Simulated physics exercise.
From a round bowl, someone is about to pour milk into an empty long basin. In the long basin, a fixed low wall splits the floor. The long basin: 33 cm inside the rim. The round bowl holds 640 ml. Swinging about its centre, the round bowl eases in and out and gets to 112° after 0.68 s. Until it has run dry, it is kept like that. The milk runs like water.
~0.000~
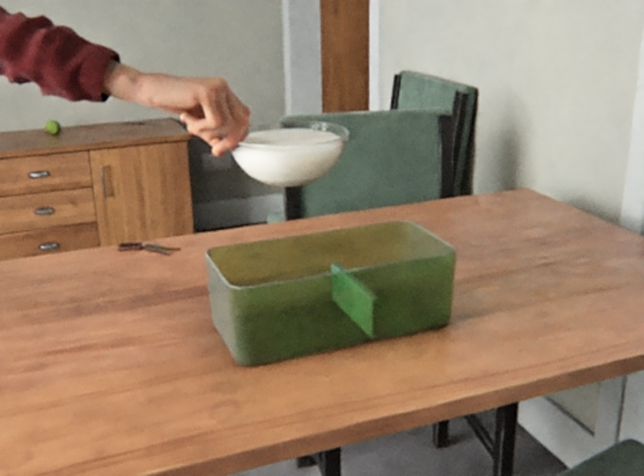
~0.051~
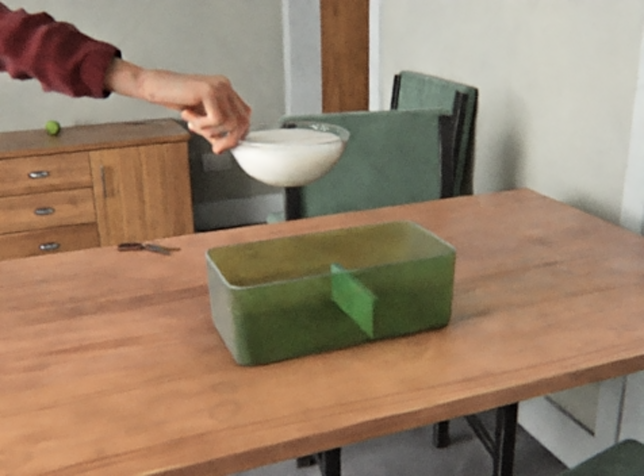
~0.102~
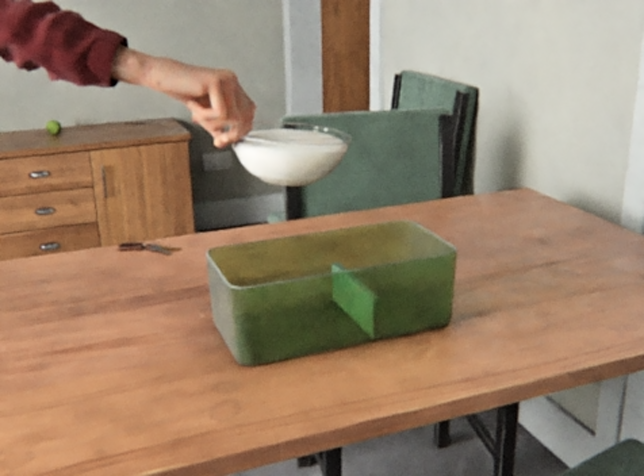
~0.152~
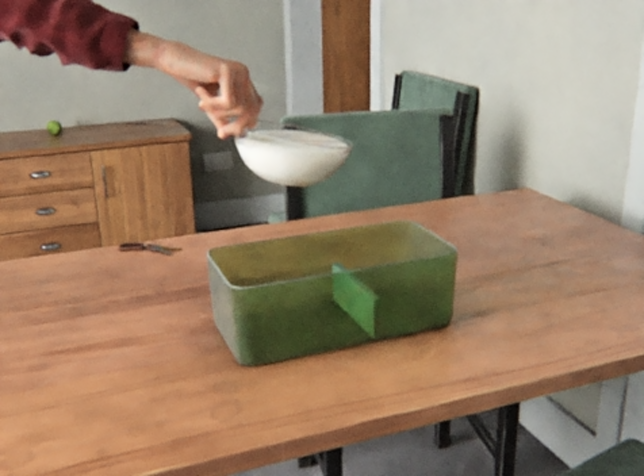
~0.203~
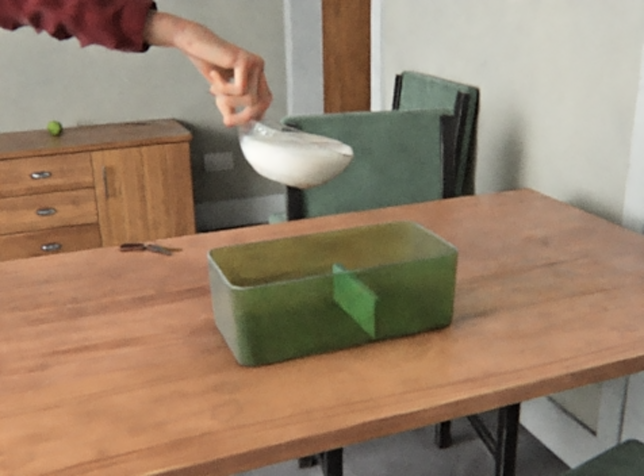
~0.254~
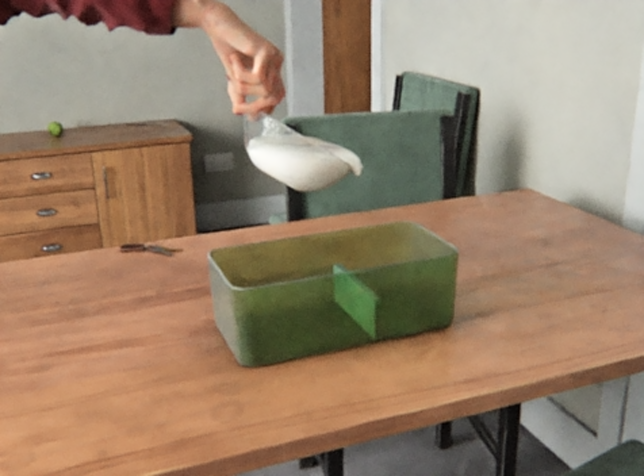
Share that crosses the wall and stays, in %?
72 %.
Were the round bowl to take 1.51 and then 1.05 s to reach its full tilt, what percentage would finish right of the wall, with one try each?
It comes to 90 per cent, and then 85 per cent.
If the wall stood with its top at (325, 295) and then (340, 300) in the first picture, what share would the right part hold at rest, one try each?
It comes to 85 per cent, and then 75 per cent.
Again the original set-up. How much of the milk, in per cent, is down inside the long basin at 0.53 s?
I reckon close to 72 percent of it.
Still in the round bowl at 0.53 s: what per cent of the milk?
3 %.
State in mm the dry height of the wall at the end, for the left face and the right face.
Noted: Left near 54 mm, right near 34 mm.
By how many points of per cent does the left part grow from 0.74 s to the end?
That works out to roughly 6 per cent of the whole.
By 0.53 s the tilt is 99° and 3 per cent is still to pour, 2 is left of the wall and 71 right of it.
By 0.74 s the tilt is 112° and 0 per cent is still to pour, 19 is left of the wall and 67 right of it.
By 0.95 s the tilt is 112° and 0 per cent is still to pour, 24 is left of the wall and 73 right of it.
By 1.18 s the tilt is 112° and 0 per cent is still to pour, 25 is left of the wall and 72 right of it.
At rest 25 per cent lies left of the wall, 72 right of it and 3 outside.
